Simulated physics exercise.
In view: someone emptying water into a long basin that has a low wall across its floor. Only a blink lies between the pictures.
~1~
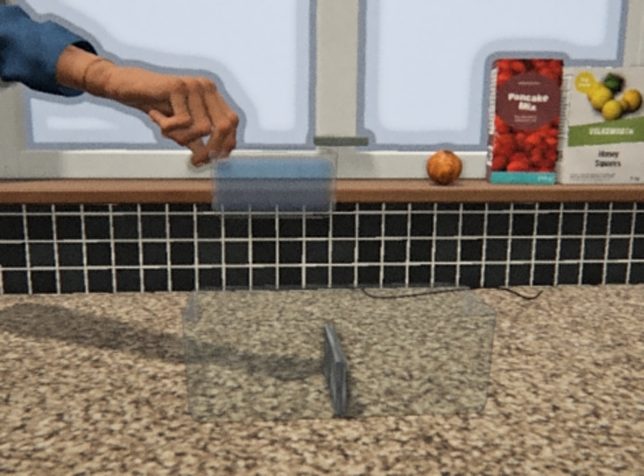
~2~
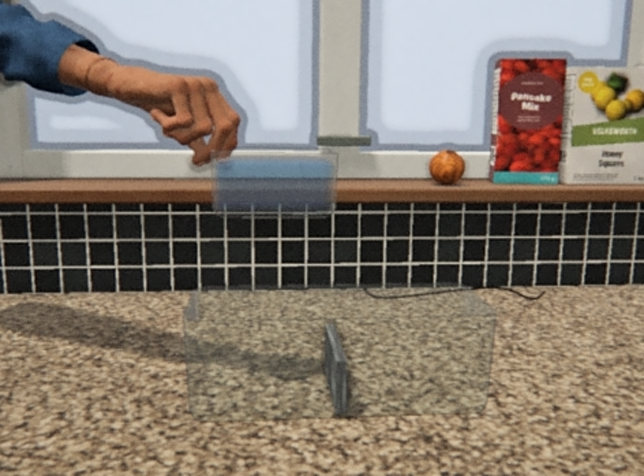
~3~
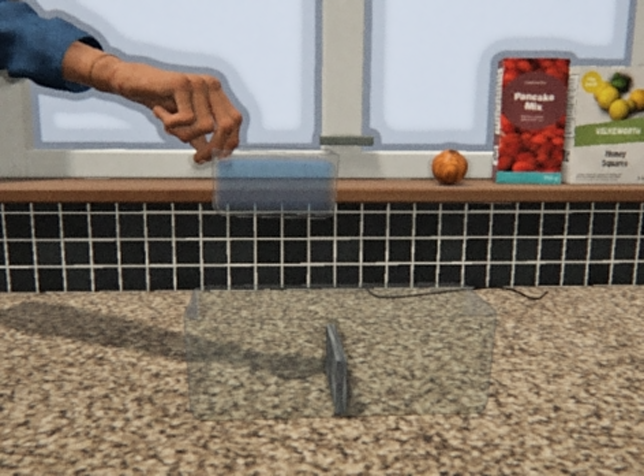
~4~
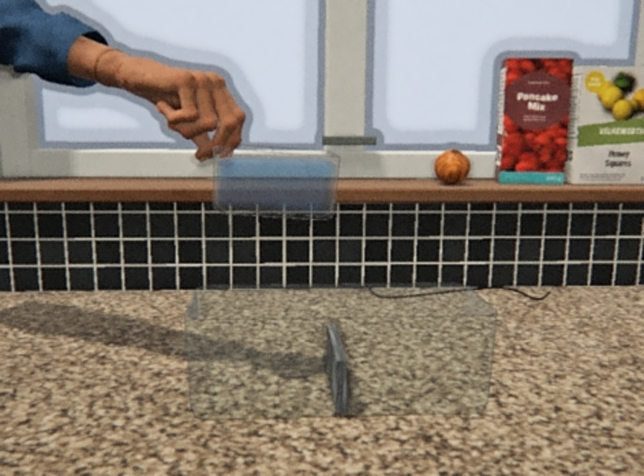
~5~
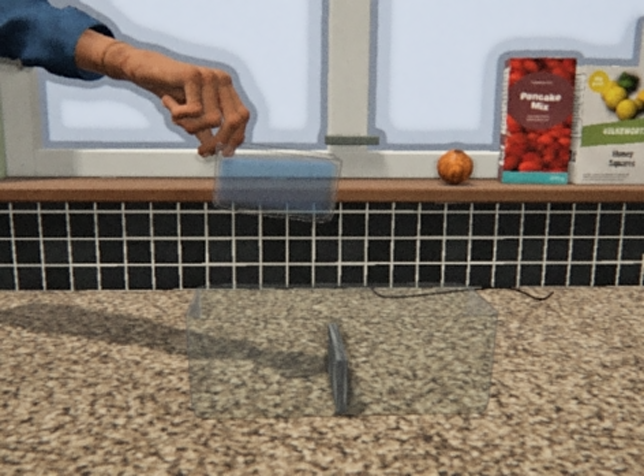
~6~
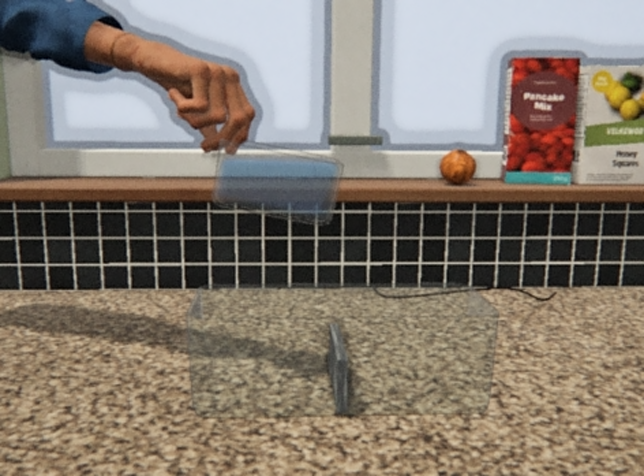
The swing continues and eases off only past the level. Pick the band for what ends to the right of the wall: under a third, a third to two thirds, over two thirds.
It comes to over two thirds.
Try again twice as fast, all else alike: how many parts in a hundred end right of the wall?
Some 80 per cent.
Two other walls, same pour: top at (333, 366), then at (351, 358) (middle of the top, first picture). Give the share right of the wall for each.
First some 80, then 75 per cent.
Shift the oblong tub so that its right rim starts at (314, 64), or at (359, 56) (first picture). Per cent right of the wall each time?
The first gives 80 %, the second 90 %.
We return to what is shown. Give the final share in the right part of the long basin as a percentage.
Near 85 %.
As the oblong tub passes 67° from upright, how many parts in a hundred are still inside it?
Near 40 %.
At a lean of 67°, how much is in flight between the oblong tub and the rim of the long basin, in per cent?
It comes to 35 per cent or so.
A moment on, the oblong tub is tipped part way and 40 per cent is still to pour, 0 is left of the wall and 24 right of it.
Next, the oblong tub is tipped right over and 5 per cent is still to pour, 4 is left of the wall and 82 right of it.
Then the oblong tub is tipped right over and 0 per cent is still to pour, 13 is left of the wall and 84 right of it.
Later the oblong tub is tipped right over and 0 per cent is still to pour, 13 is left of the wall and 84 right of it.
In the end 13 per cent lies left of the wall, 84 right of it and 3 outside.
